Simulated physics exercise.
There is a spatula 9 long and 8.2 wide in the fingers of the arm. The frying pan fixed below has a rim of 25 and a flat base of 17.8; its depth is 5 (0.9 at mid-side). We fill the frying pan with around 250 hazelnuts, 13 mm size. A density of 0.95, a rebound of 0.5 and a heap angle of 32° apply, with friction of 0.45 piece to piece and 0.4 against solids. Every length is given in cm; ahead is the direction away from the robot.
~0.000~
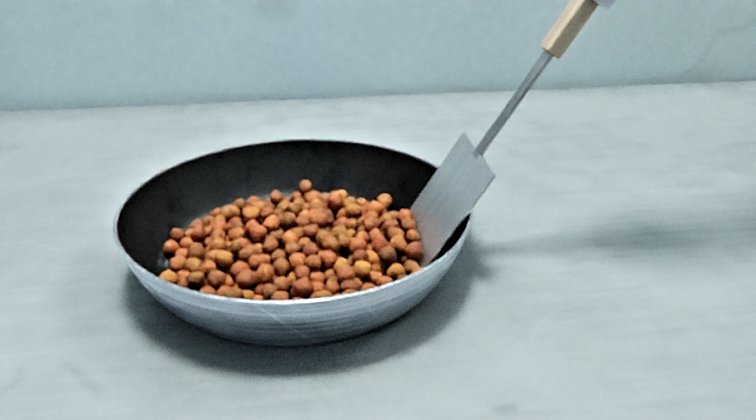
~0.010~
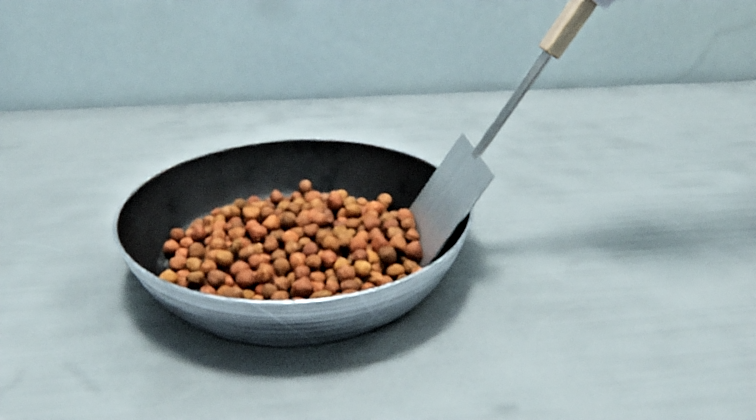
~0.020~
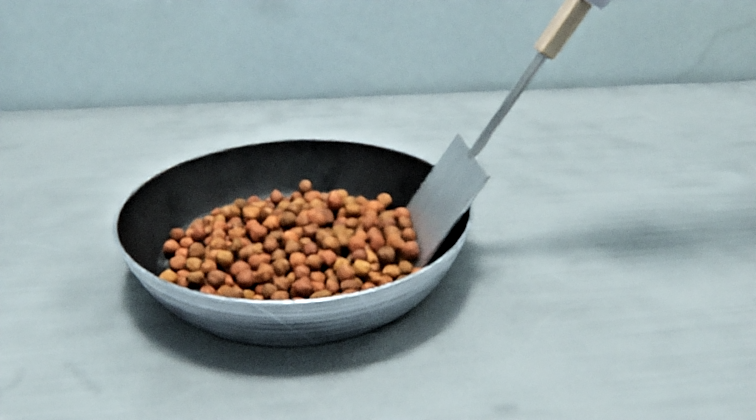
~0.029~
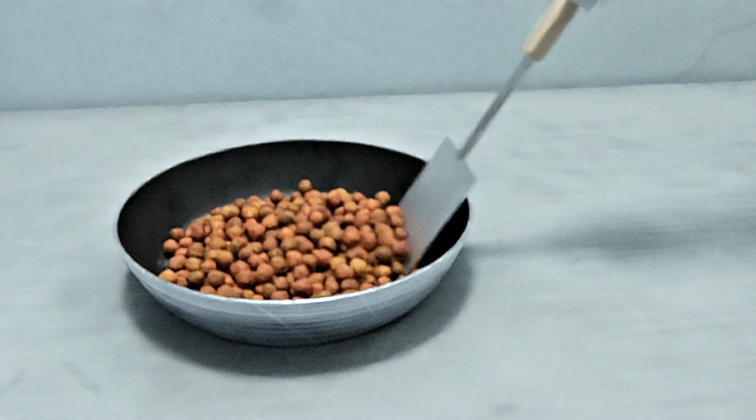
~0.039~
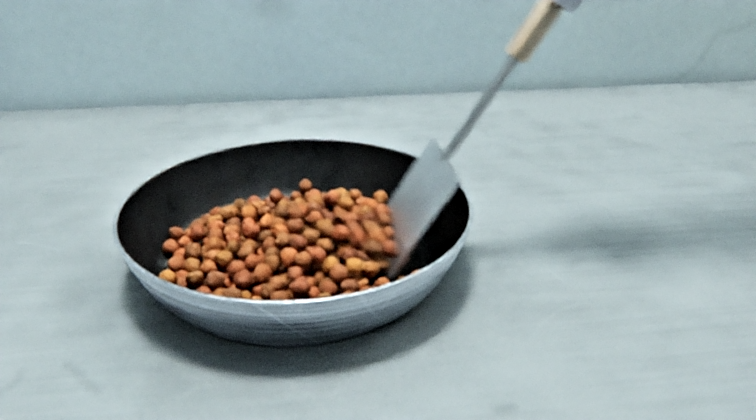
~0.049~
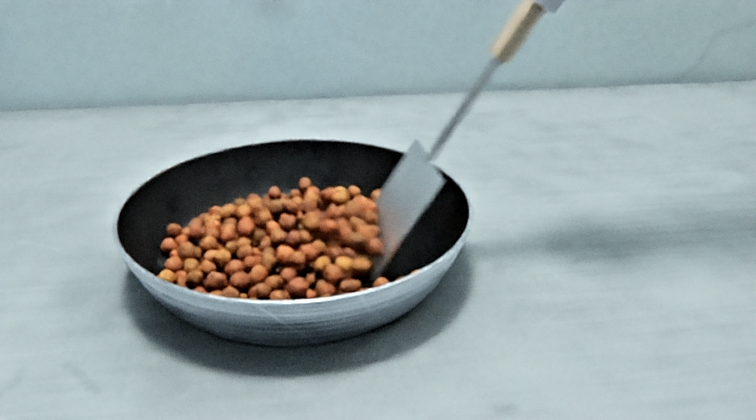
On a pale grey surface, a dark-lined frying pan held a heap of round brown nuts, and a tilted metal spatula at its right side stayed nearly still, then slid left, pushing the nearest nuts together.
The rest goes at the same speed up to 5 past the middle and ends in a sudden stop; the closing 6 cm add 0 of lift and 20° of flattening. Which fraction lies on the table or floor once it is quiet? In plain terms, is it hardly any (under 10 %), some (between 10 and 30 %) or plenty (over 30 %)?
Hardly any - under 10 %.
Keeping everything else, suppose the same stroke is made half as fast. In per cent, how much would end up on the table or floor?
About 0 per cent.
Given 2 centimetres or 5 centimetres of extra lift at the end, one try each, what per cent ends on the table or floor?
Try one gives about 5 in a hundred, try two about 10 in a hundred.
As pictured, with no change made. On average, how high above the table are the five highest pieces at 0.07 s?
They are near 5 cm up.
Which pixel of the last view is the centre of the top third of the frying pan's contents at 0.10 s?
It is centred at roughly (271, 233).
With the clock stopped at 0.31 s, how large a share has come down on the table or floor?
Share at that moment: About 0 %.
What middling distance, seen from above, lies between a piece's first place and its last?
Level distance of roughly 4 cm.
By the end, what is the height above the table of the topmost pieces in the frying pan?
5.0 cm.
By 0.07 s, sloping 58°, highest piece 5 above the table; 249 in the frying pan.
By 0.10 s, sloping 51°, highest piece 6 above the table; 249 in the frying pan.
By 0.31 s, sloping 38°, highest piece 5 above the table; 247 in the frying pan, 2 on the blade or in flight.
By 1.36 s, sloping 38°, highest piece 5 above the table; 247 in the frying pan, 2 on the table or floor.
Final count, 247 in the frying pan, 2 on the table or floor. That is 1 % on the table or floor.
